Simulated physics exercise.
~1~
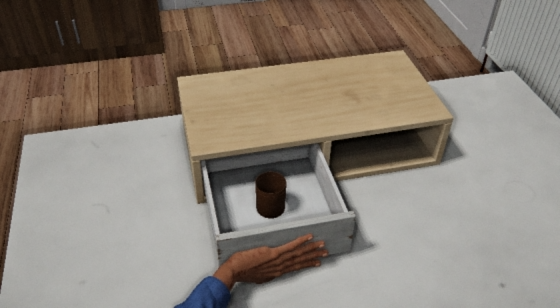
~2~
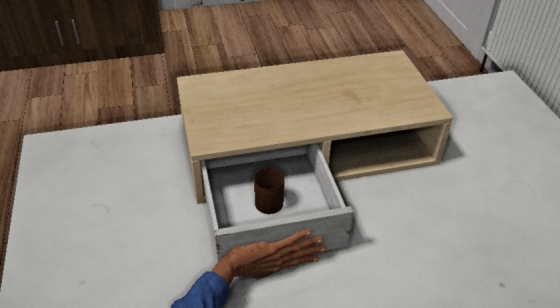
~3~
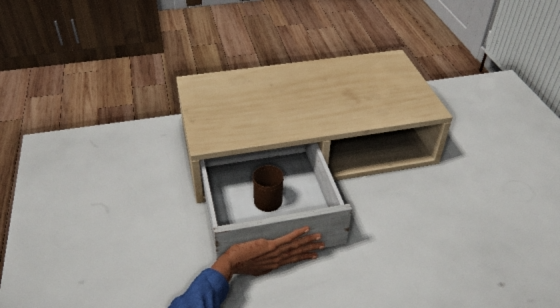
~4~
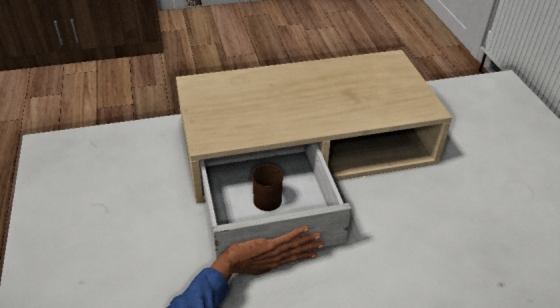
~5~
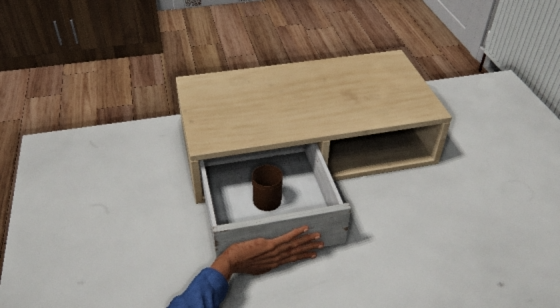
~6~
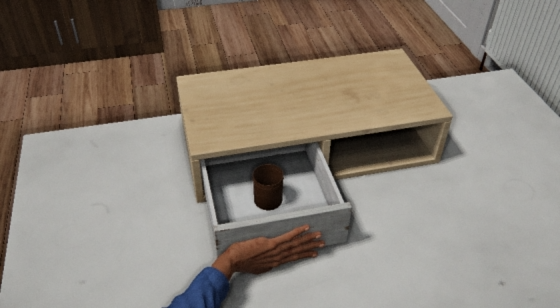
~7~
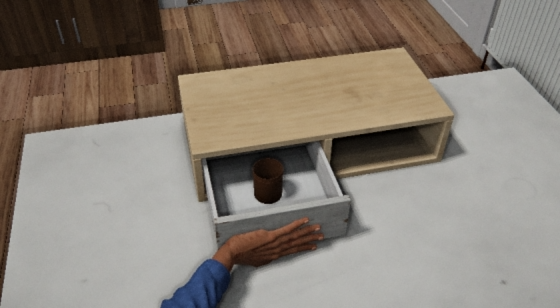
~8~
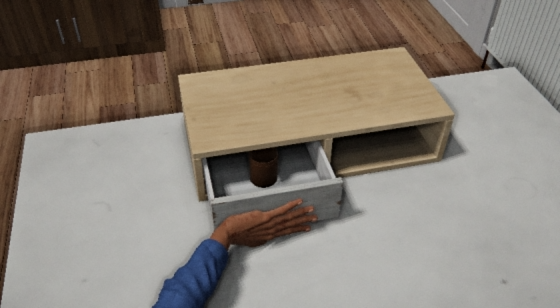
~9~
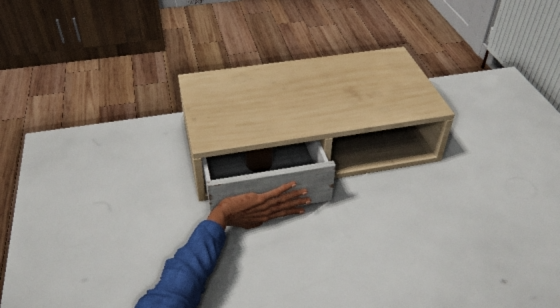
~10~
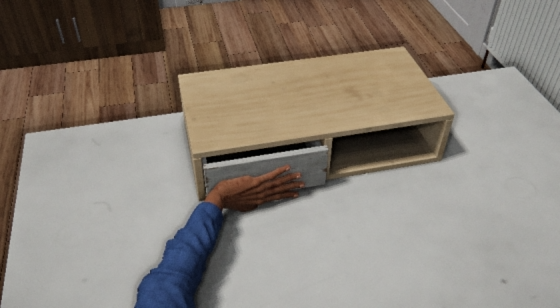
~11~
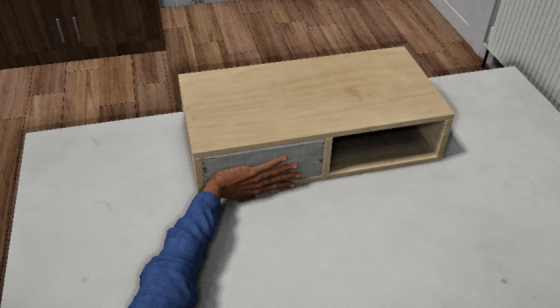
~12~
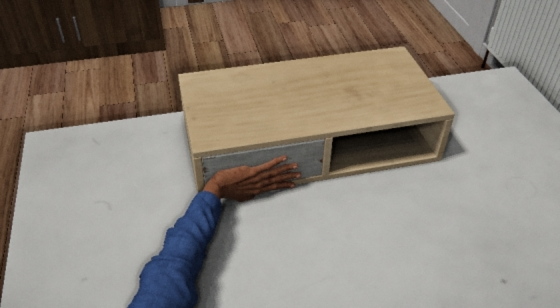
A hand in a blue sleeve rests against the front of an open grey drawer, seen from above by a slightly swaying camera. The drawer juts from the left side of a low, pale wooden chest on a whitish tabletop, with an empty compartment on the right and a wooden floor behind. A brown beaker stands inside the drawer. After barely moving at first, the hand pushes the drawer steadily inward, and the beaker travels with it until it disappears beneath the chest's top. The drawer closes flush, with the hand still against its front.
